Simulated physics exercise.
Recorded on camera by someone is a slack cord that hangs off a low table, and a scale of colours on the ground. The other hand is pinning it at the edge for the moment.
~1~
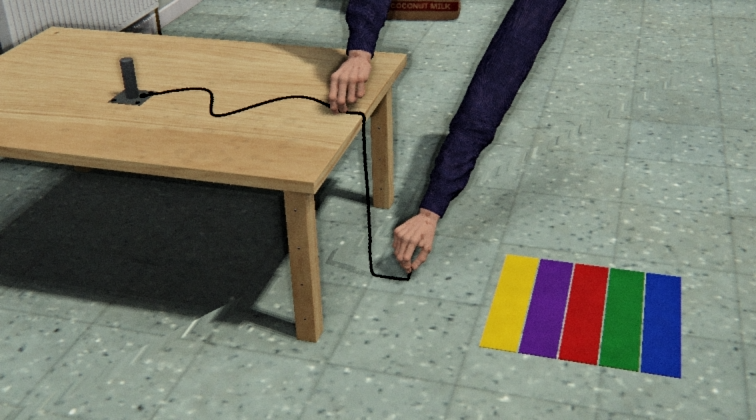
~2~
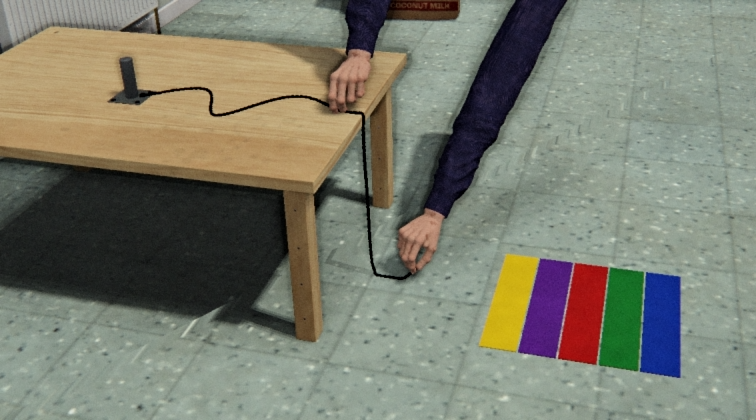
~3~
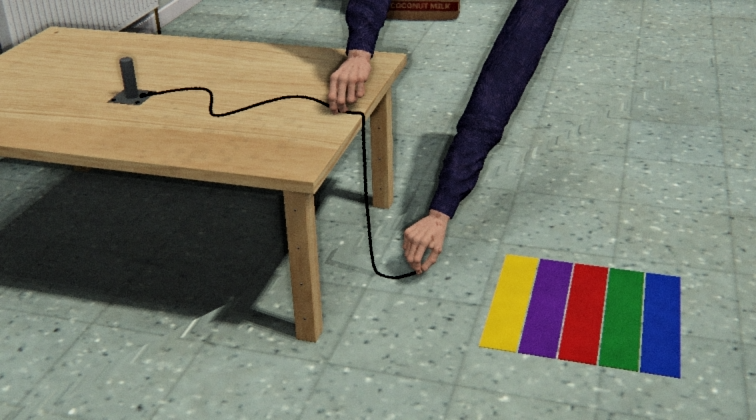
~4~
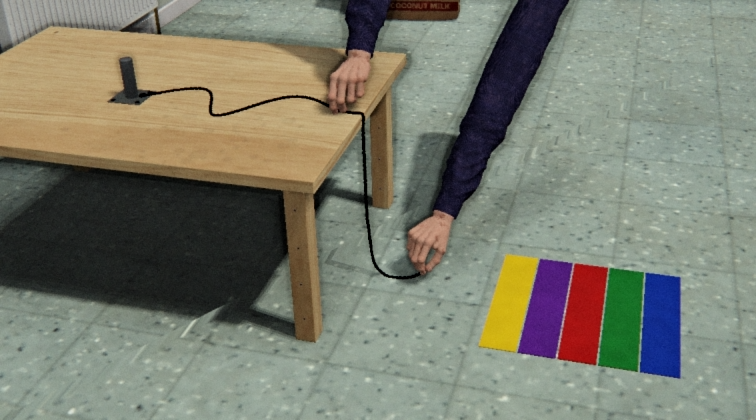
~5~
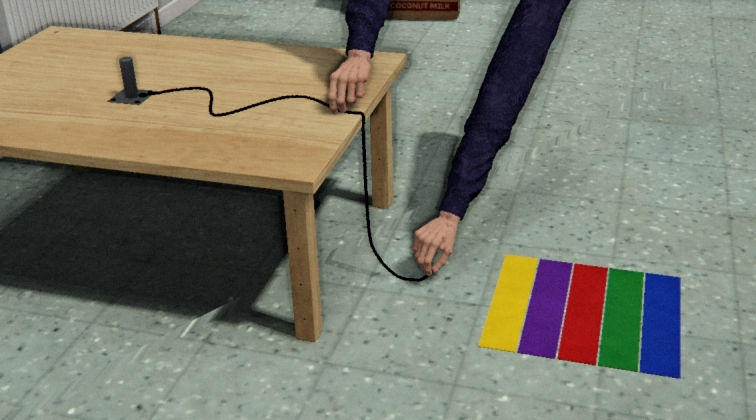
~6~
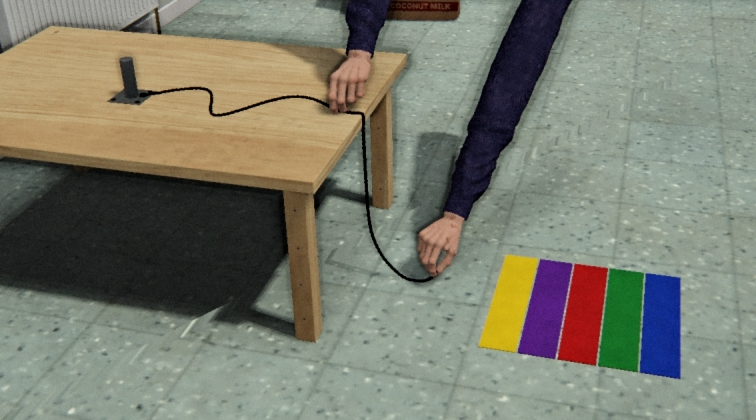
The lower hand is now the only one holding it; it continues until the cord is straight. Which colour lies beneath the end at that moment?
Green.
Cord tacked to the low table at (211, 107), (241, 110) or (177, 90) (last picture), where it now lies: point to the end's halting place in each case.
Results: (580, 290); (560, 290); (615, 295).
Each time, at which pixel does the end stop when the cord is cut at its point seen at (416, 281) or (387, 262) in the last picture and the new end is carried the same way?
The places are (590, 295) and (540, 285).
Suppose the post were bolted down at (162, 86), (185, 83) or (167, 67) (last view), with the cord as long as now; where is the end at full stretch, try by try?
(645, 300), (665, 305) and (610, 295).
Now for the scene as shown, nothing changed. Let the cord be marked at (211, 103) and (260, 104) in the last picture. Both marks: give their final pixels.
Result - first point (238, 105), second point (316, 112).
Early on, end near (559, 289); over purple.
Midway, end near (601, 295); over red.
At the end of the slack, end near (627, 299); over green. Over green.
